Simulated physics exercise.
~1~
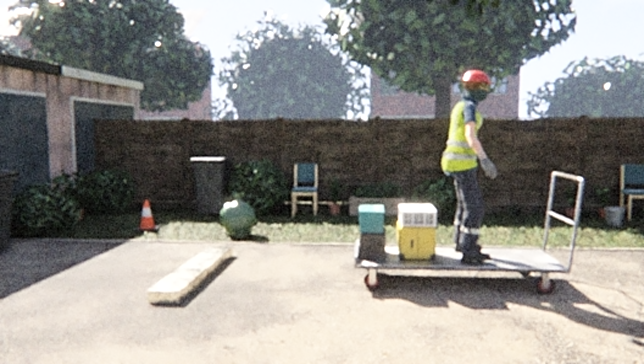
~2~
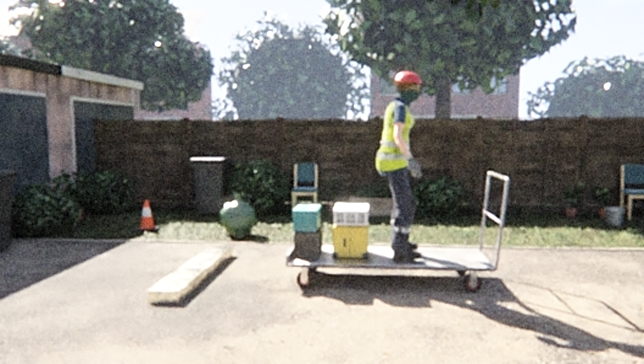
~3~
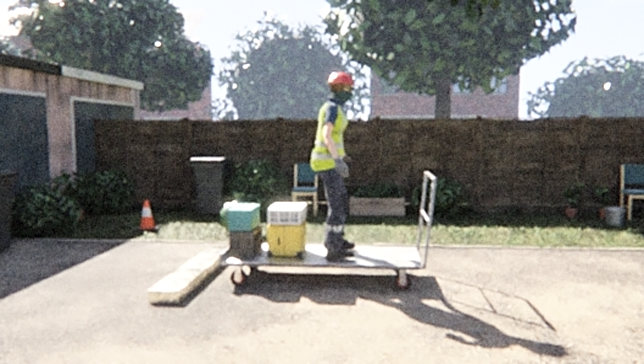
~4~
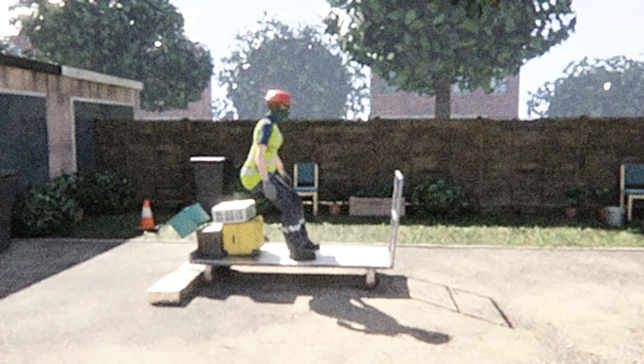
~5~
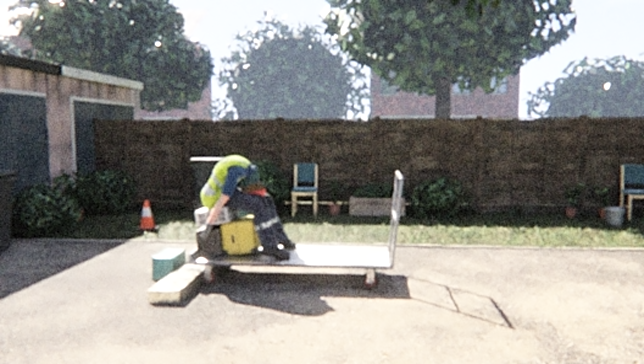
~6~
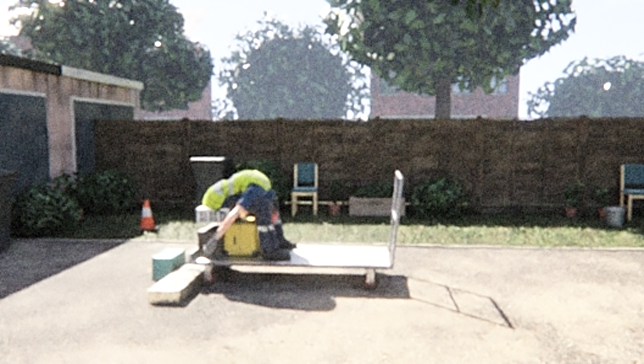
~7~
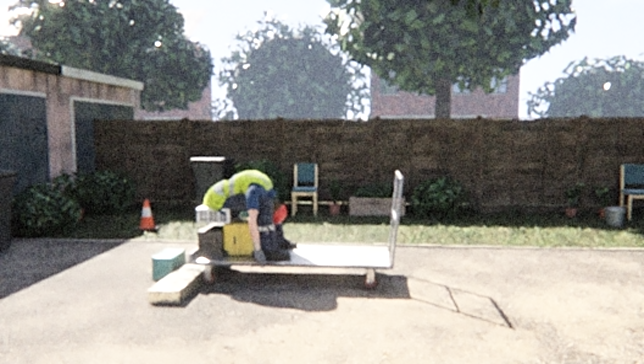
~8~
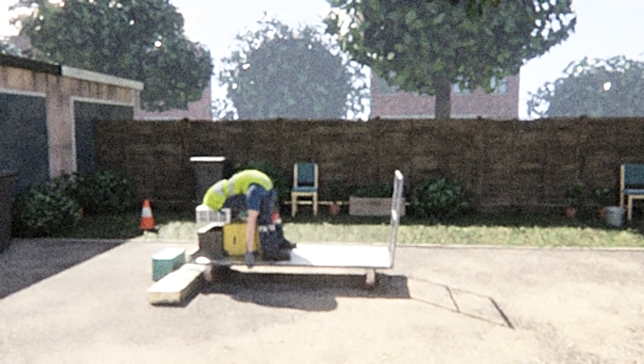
The clip shows a worker in a red helmet standing on a platform trolley rolling left until it stops at a kerb. The teal tote tumbles off the front, while the worker folds forward over the remaining crates and yellow suitcase, ending slumped on the deck.
